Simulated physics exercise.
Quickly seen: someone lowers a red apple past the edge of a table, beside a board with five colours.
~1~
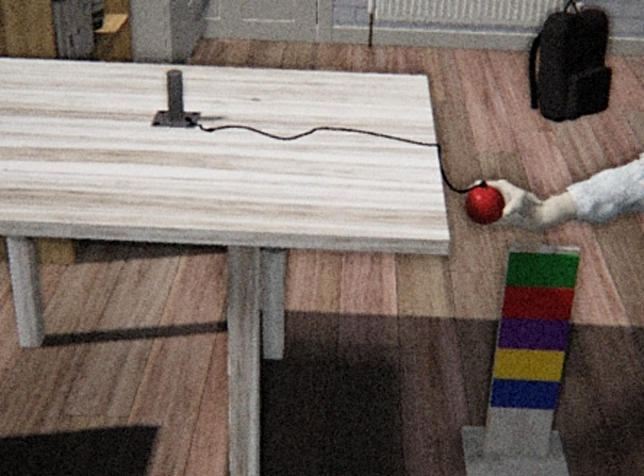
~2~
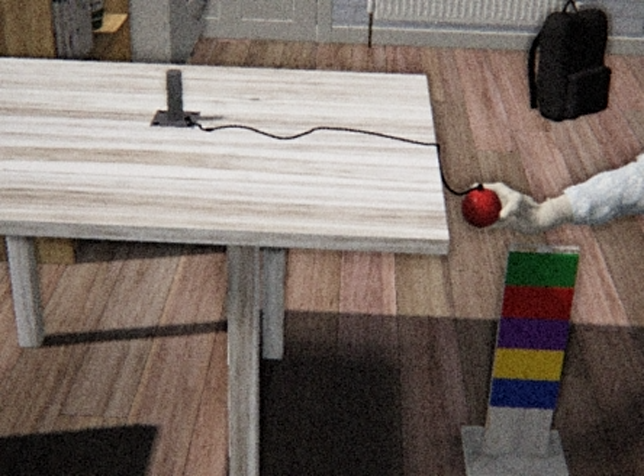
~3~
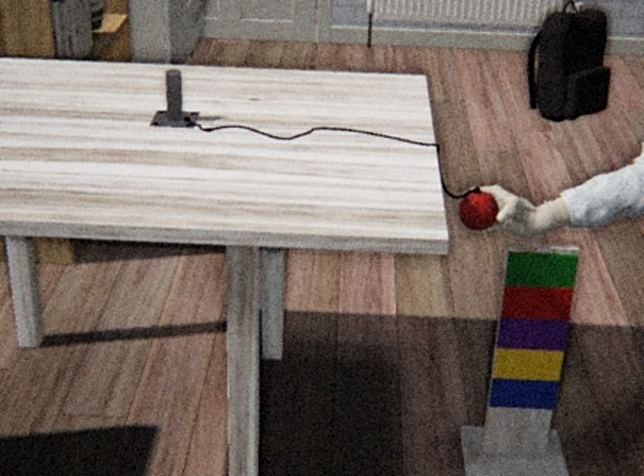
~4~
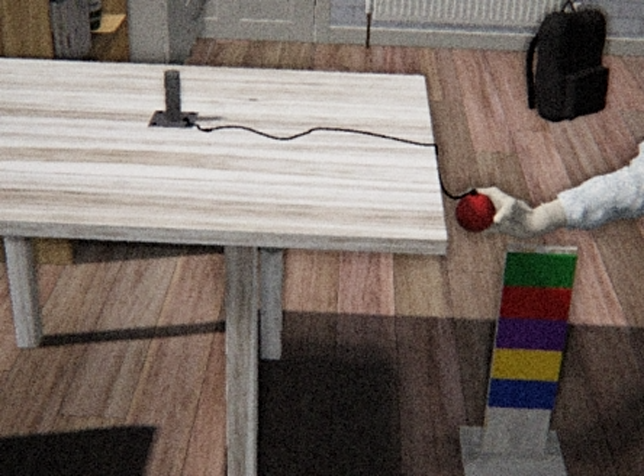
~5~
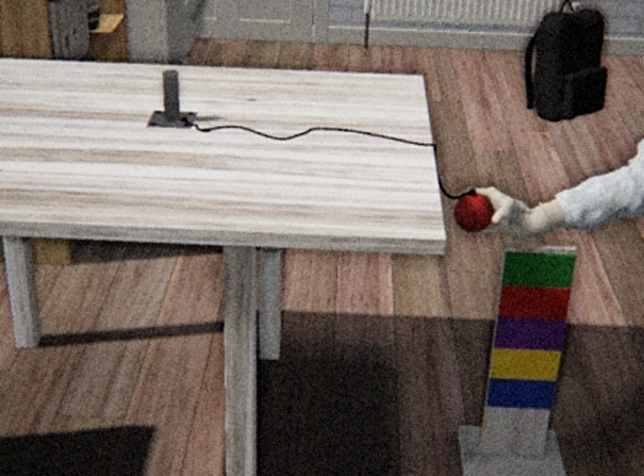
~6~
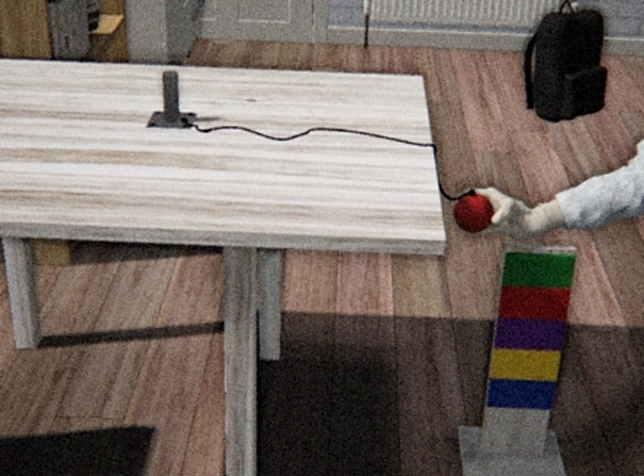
A hand at the right, holding a red apple by the end of a dark cord, drifts very slightly left and down beside the table's edge. The cord stays stretched across the pale tabletop from a small dark stand, and the board with five coloured bands stays below the hand.
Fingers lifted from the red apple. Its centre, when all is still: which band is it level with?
It is level with the red band.
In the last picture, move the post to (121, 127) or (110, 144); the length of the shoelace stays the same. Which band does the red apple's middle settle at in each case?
For the first try, green; for the second, green.
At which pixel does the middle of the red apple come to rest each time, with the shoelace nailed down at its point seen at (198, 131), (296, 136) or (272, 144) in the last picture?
(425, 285), (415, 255), (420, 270).
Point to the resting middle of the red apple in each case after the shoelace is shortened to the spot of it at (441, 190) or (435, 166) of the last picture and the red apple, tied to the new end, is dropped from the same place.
The places are (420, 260) and (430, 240).
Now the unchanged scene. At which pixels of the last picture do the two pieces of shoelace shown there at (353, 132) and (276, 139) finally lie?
(407, 144) and (318, 134), approximately.
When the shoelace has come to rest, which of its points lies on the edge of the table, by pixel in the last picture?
(377, 136).
Soon after, apple near (448, 284); level with red.
After that, apple near (386, 284); level with red.
And then, apple near (426, 293); level with red.
In the end, apple near (427, 294); level with red. At red.
